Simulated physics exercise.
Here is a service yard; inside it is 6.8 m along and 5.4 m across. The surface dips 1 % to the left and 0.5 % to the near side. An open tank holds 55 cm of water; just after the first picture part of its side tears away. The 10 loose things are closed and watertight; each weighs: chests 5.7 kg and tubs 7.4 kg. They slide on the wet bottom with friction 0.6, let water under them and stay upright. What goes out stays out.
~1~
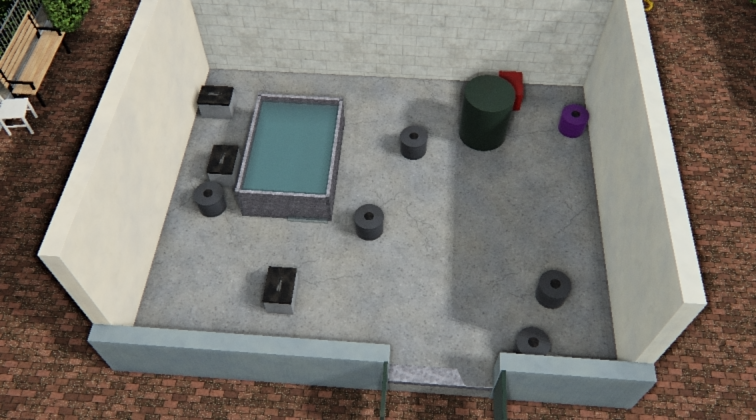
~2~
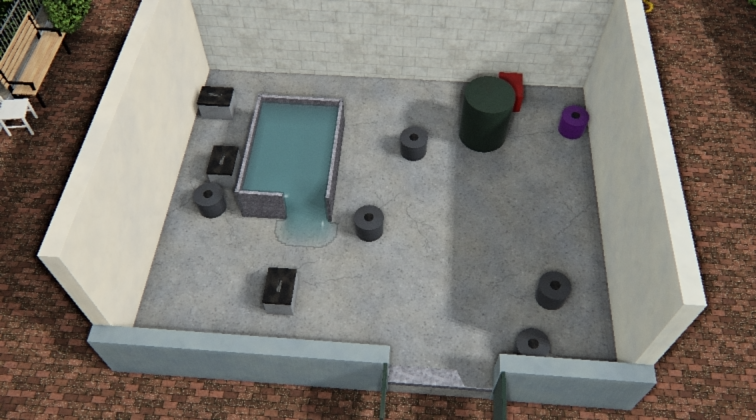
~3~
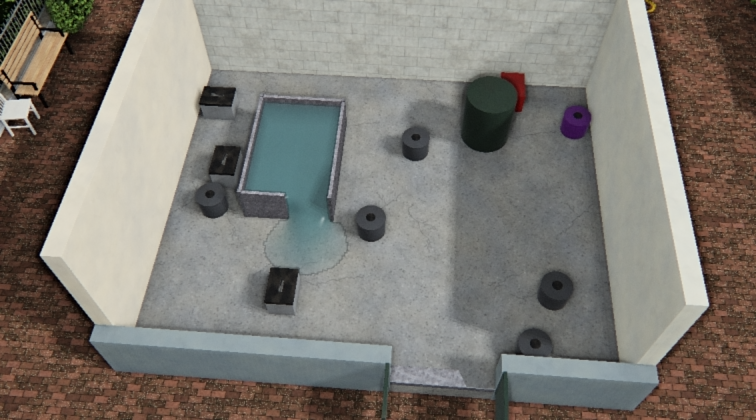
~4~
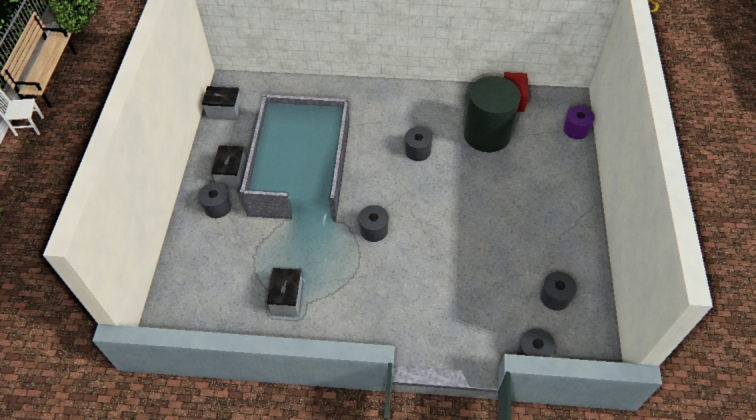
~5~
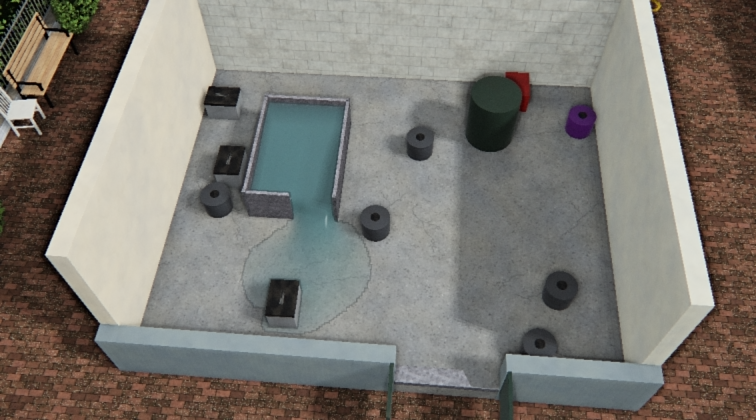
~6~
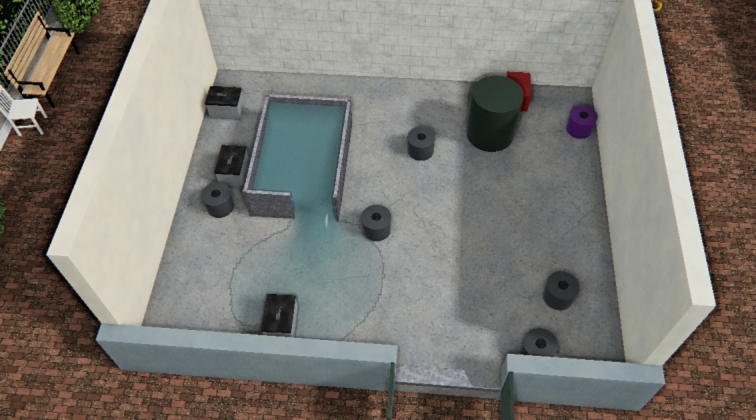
Walled service yard, water pouring through a gap in an open tank's near side, spreading across the ground and nudging one chest.
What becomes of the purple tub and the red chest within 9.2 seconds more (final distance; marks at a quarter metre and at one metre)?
Purple tub holds its place, red chest stays put.
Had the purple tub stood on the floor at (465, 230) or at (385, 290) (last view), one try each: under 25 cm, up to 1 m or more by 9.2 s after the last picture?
In turn: It stays put; it ends far away.
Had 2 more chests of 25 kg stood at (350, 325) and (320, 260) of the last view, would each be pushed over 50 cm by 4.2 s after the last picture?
In turn: Over, past it.
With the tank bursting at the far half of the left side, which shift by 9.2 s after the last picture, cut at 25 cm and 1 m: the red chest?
In that case the red chest ends far away.
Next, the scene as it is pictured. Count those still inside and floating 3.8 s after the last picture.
2 of them.
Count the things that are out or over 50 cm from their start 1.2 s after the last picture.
I count 1.
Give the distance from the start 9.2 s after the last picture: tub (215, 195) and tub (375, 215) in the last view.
In that order: 250 cm, 0 cm.
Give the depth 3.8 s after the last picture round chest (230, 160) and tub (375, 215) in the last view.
Roughly 3 and 1 cm.
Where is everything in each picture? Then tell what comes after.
The first frame shows the purple tub at (576, 114) rests on the ground; the red chest at (511, 83) rests on the ground; 2.5 m2 under water; 0 of 10 have shifted.
The second frame shows the purple tub at (576, 116), on the bottom; the red chest at (511, 84) rests on the ground; 2.8 m2 under water; 0 of 10 have shifted.
The third frame shows the purple tub at (578, 116), on the bottom; the red chest at (514, 84), on the bottom; 3.4 m2 under water; 0 of 10 have shifted.
The fourth frame shows the purple tub at (581, 116), on the bottom; the red chest at (516, 84) rests on the ground; water covers 4.0 m2; 0 of 10 have shifted.
The fifth frame shows the purple tub at (583, 115), on the bottom; the red chest at (518, 84) rests on the ground; 4.8 m2 under water; 1 of 10 have shifted.
The sixth frame shows the purple tub at (584, 115), on the bottom; the red chest at (519, 84), on the bottom; 5.8 m2 under water; 1 of 10 have shifted.
Then, 1.2 s after the last picture the purple tub is near (584, 115), 0.0 m from its start, aground; the red chest is near (519, 84), 0.0 m from its start, aground; 0 of 10 are out; 1 afloat.
Then, 3.8 s after the last picture the purple tub is near (584, 115), 0.0 m from its start, aground; the red chest is near (519, 84), 0.0 m from its start, aground; 0 of 10 are out; 2 afloat.
Then, 6.2 s after the last picture the purple tub is near (584, 115), 0.0 m from its start, aground; the red chest is near (519, 84), 0.0 m from its start, aground; 0 of 10 are out; 4 afloat.
Then, 9.2 s after the last picture the purple tub is near (584, 115), 0.0 m from its start, aground; the red chest is near (519, 84), 0.0 m from its start, aground; 0 of 10 are out; 3 afloat.
